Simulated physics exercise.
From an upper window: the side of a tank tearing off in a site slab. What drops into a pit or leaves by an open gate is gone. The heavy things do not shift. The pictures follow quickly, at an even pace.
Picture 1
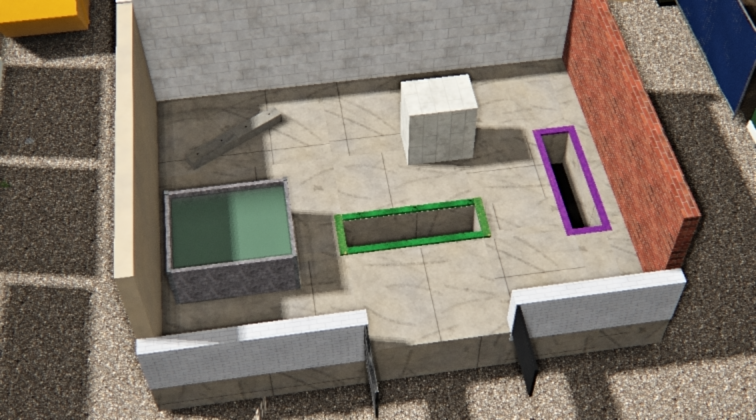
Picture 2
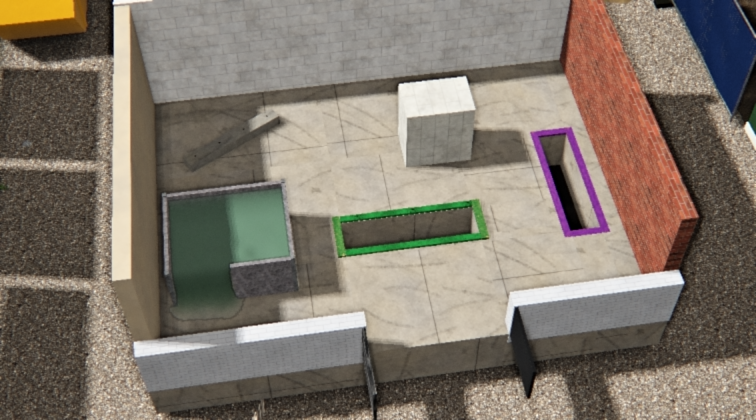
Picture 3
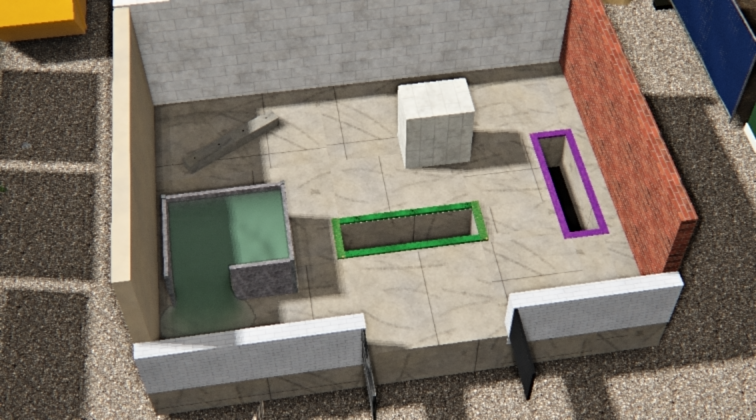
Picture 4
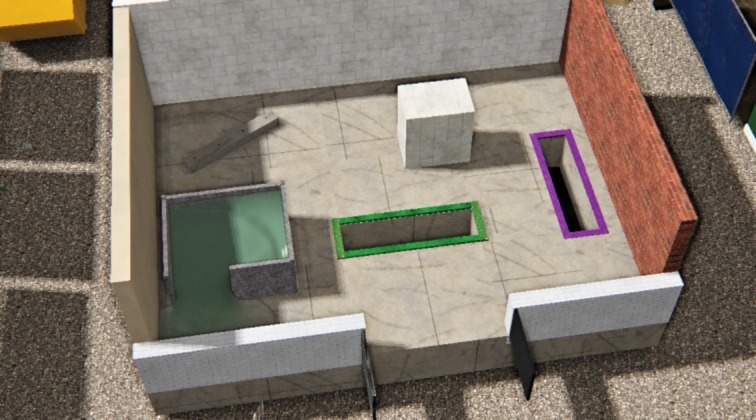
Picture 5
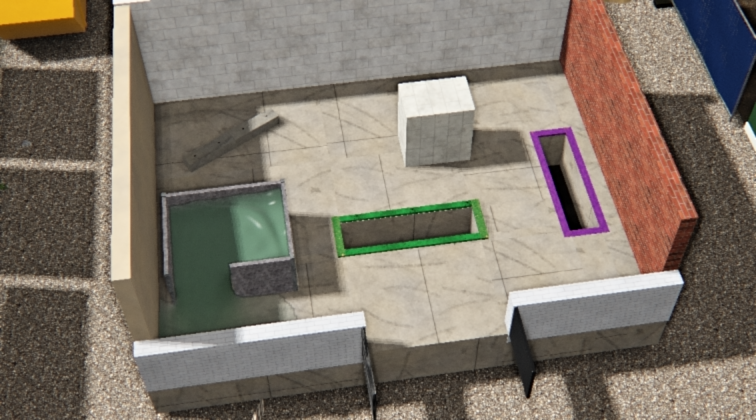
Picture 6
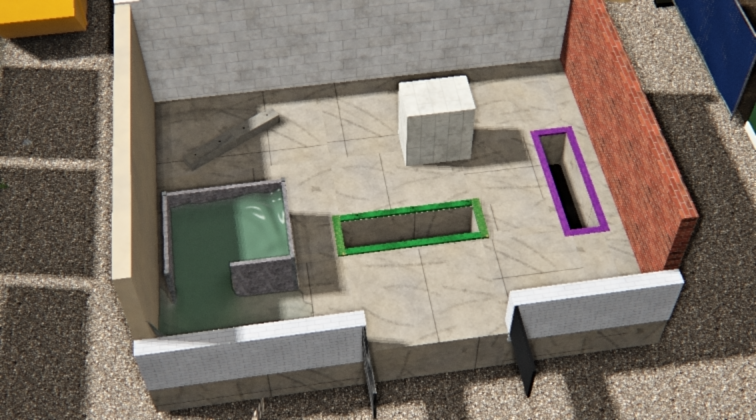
At the start, greenish water lies still in a grey-walled tank at the left of a walled slab, with green-edged and purple-edged pits to its right. Part of the tank's near side opens, and water pours through the gap toward the low front wall, spreading behind it.
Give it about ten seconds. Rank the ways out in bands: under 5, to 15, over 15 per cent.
One by one: The gate takes from 5 to 15 %; the purple pit takes over 15 %; the green pit takes from 5 to 15 %.
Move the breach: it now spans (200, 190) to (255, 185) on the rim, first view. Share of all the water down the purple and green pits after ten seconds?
In per cent: Purple 30, green 2.
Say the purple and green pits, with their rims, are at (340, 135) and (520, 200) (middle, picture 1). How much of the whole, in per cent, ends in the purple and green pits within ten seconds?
Roughly, in per cent: Purple 10, green 10.
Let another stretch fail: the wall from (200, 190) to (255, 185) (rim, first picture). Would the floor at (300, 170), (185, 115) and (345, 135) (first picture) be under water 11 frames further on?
In turn: Awash, covered, under water.
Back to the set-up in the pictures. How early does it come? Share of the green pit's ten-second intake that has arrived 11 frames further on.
Roughly 10 per cent.
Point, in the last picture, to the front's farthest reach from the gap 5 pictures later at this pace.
Close to (434, 328).
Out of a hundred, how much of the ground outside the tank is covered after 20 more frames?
Near 45 in a hundred.
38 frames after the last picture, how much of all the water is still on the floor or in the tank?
Near 78 in a hundred.
A moment on, water covers 10 % of the floor; the gate 0 %, the purple pit 0 %, the green pit 0 %.
Next, water covers 25 % of the floor; the gate 0 %, the purple pit 0 %, the green pit 1 %.
Then, water covers 45 % of the floor; the gate 2 %, the purple pit 2 %, the green pit 4 %.
Later, water covers 60 % of the floor; the gate 4 %, the purple pit 11 %, the green pit 7 %.
In the end, water covers 75 % of the floor; the gate 8 %, the purple pit 24 %, the green pit 8 %.
